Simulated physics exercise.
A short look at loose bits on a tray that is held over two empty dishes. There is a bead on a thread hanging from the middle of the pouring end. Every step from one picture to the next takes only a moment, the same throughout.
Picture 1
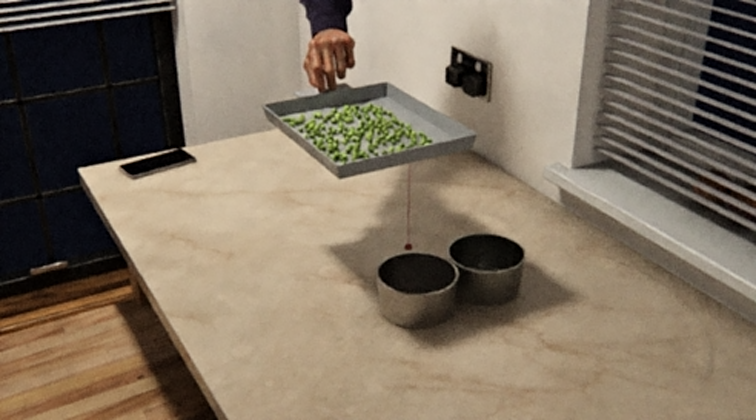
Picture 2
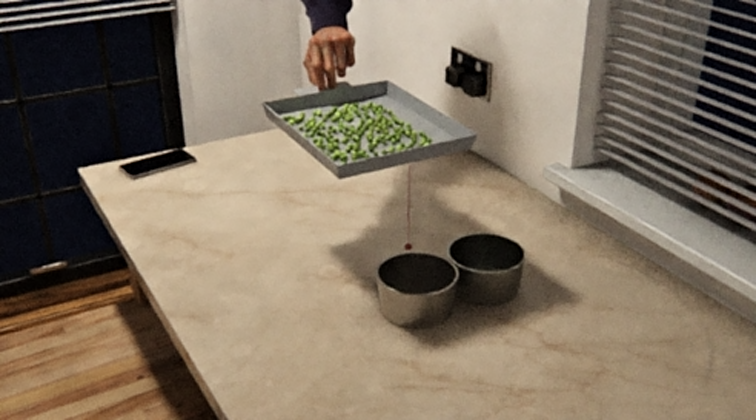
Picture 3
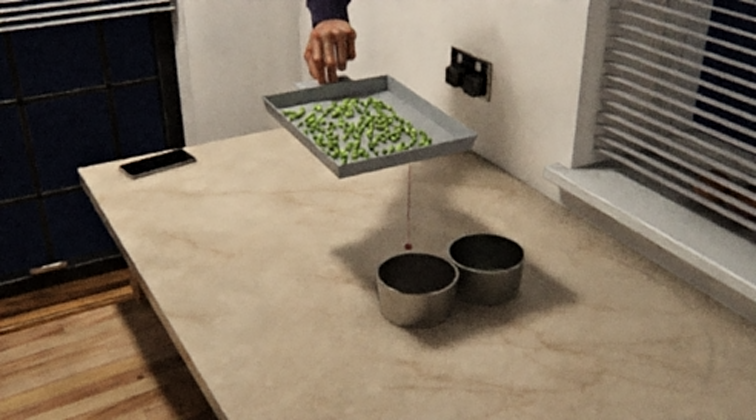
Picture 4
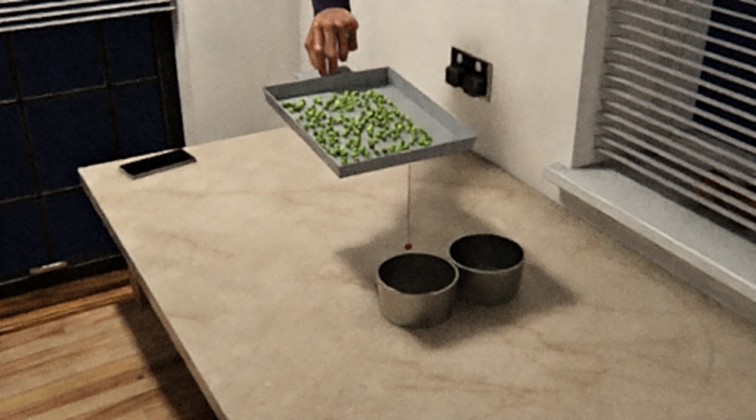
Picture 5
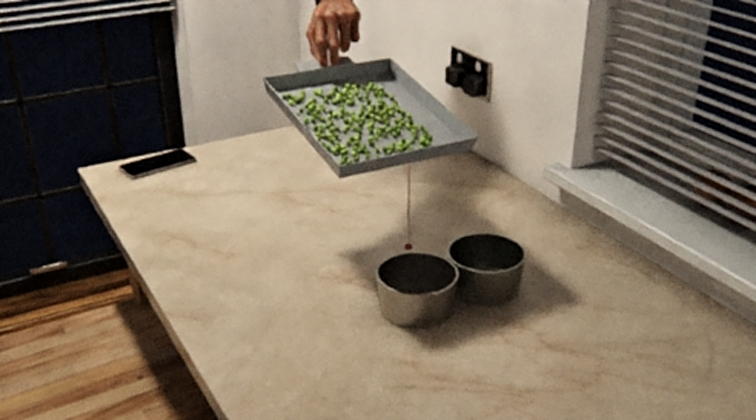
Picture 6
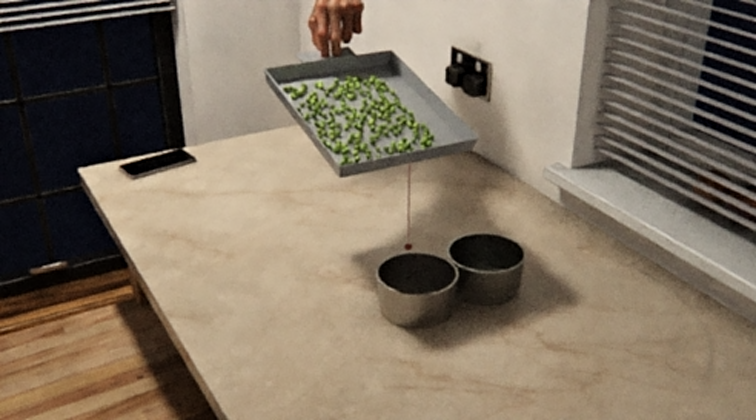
The clip opens on a hand holding a gray tray of small green pieces level above two empty round metal dishes, a bead hanging on a thread from its near edge. The hand then slowly raises the far end, tilting the tray slightly toward the dishes while the pieces stay on it.
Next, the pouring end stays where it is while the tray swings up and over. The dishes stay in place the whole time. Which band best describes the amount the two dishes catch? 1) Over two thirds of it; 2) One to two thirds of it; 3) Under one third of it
The answer is 1.
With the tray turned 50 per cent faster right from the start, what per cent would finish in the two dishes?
That comes to about 80 in every hundred.
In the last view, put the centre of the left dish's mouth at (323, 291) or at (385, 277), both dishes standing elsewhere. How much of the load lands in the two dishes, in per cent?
About 20% on the first try and 80% on the second.
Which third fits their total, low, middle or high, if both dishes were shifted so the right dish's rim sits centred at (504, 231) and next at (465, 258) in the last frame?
Try 1 - less than a third; try 2 - more than two thirds.
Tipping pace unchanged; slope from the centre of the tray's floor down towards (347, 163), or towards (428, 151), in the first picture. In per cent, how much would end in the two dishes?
Respectively 0 and 90 in a hundred.
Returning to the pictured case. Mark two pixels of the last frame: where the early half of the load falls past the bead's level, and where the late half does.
I'd place the first part at (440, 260) and the rest at (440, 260).
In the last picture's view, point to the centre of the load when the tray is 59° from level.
Roughly (406, 147).
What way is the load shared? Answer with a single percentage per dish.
Roughly: Left 40 %, right 30 %.
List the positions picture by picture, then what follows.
The first picture shows corners of the pouring end at (339, 163) and (472, 133), level; middle of the load at (362, 132), dried peas; left dish at (438, 306); right dish at (508, 284); bead on its thread at (408, 247).
The second picture shows corners of the pouring end at (340, 163) and (472, 133), level; middle of the load at (362, 131).
The third picture shows corners of the pouring end at (340, 163) and (473, 134), tipped barely, level across its low end; middle of the load at (362, 128).
The fourth picture shows corners of the pouring end at (340, 163) and (473, 135), tipped a little, level across its low end; middle of the load at (363, 124).
The fifth picture shows corners of the pouring end at (341, 163) and (474, 136), tipped a little, level across its low end; middle of the load at (363, 120).
The sixth picture shows corners of the pouring end at (342, 164) and (475, 136), tipped a little, level across its low end; middle of the load at (364, 116); left dish at (438, 306); right dish at (508, 284).
Soon after the last picture, tray tipped steeply; nearly all on the tray; a stray few in the air.
A little later, tray tipped right over; nearly all on the tray; a stray few in the left dish; a small part in the air.
Later still, tray tipped past a quarter turn; about half in the left dish; about a third in the right dish; about a quarter outside both.
At rest, tray tipped past a quarter turn; about half in the left dish; about a third in the right dish; about a quarter outside both.
